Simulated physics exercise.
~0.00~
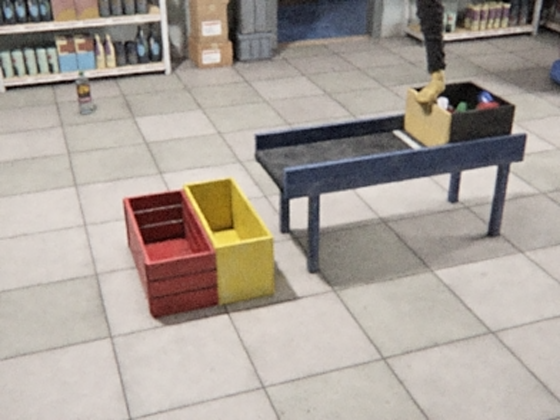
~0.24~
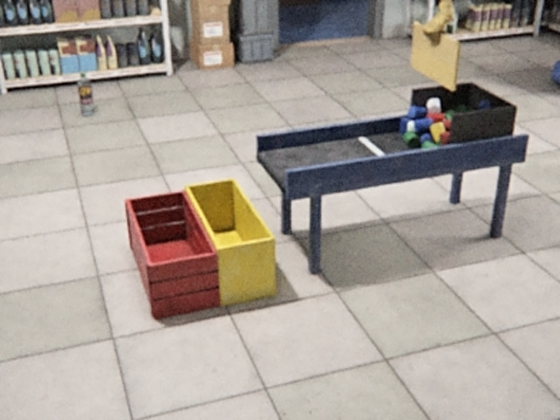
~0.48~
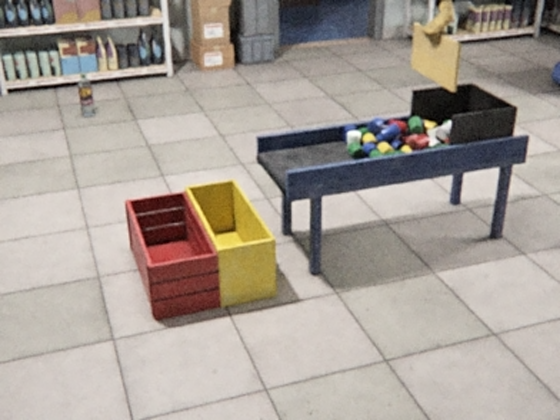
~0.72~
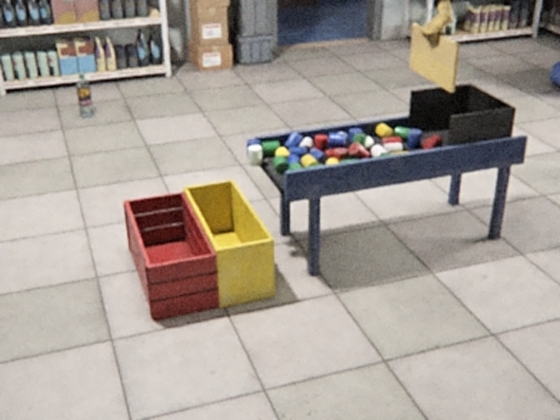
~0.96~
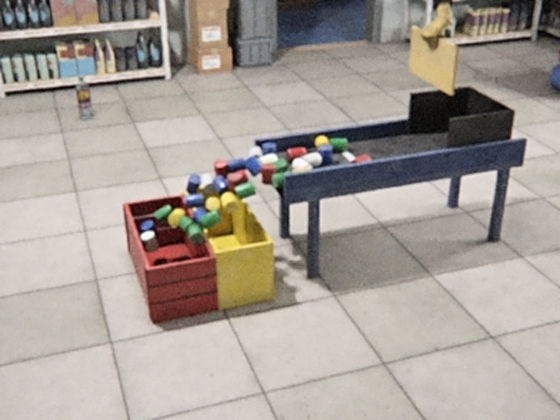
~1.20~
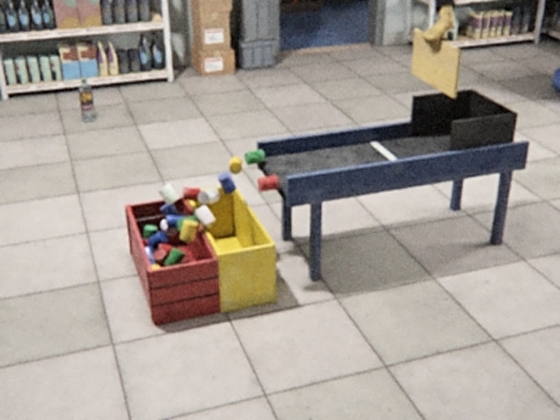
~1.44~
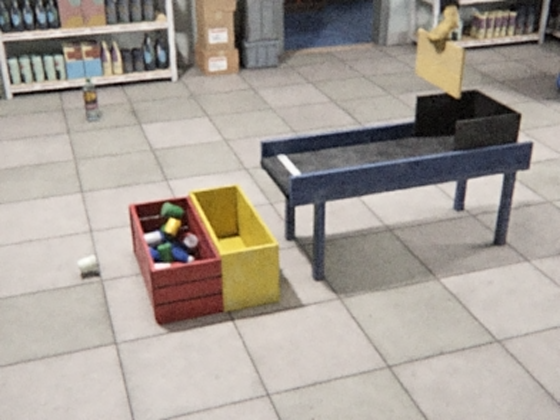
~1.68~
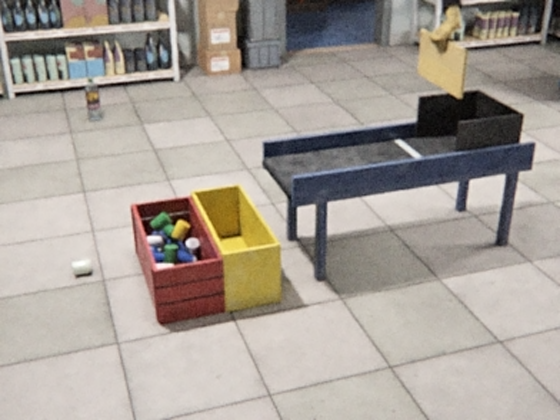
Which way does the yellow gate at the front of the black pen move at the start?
The yellow gate moves up, clear of the pen, and stays raised above the belt.
In a storeroom with a tiled floor, a yellow gate lifted from a black pen and a heap of colorful jars rode left along a conveyor, tumbling off its end over the yellow tub into the red box, while one white jar landed on the floor.
